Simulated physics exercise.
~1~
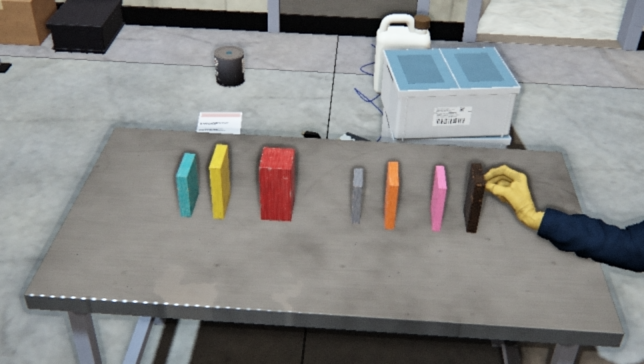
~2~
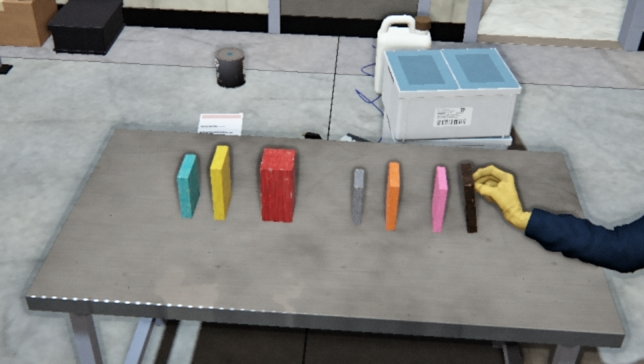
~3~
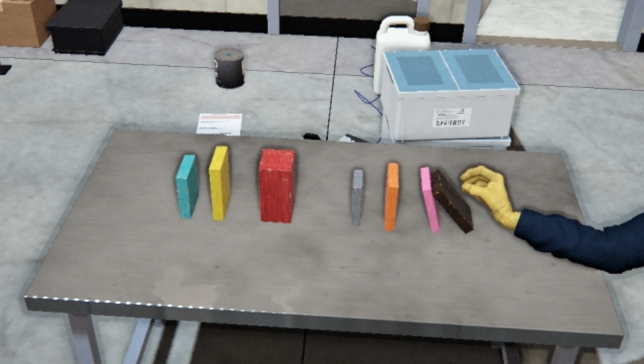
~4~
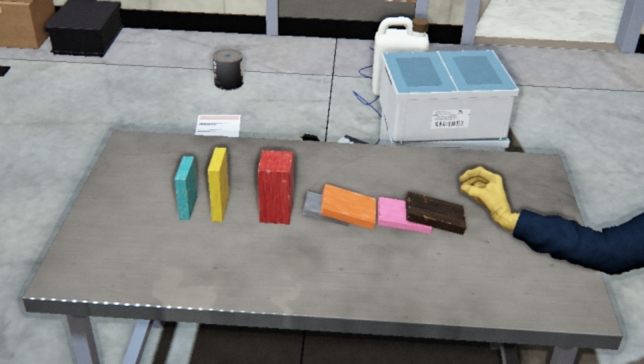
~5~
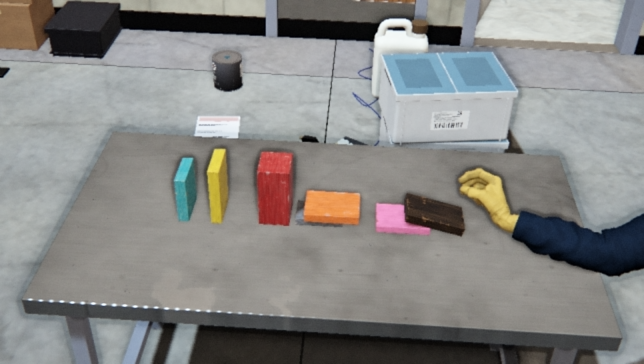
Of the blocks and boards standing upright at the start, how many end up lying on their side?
Four of them end up lying on their side, namely the black block, the pink block, the orange board and the grey board.
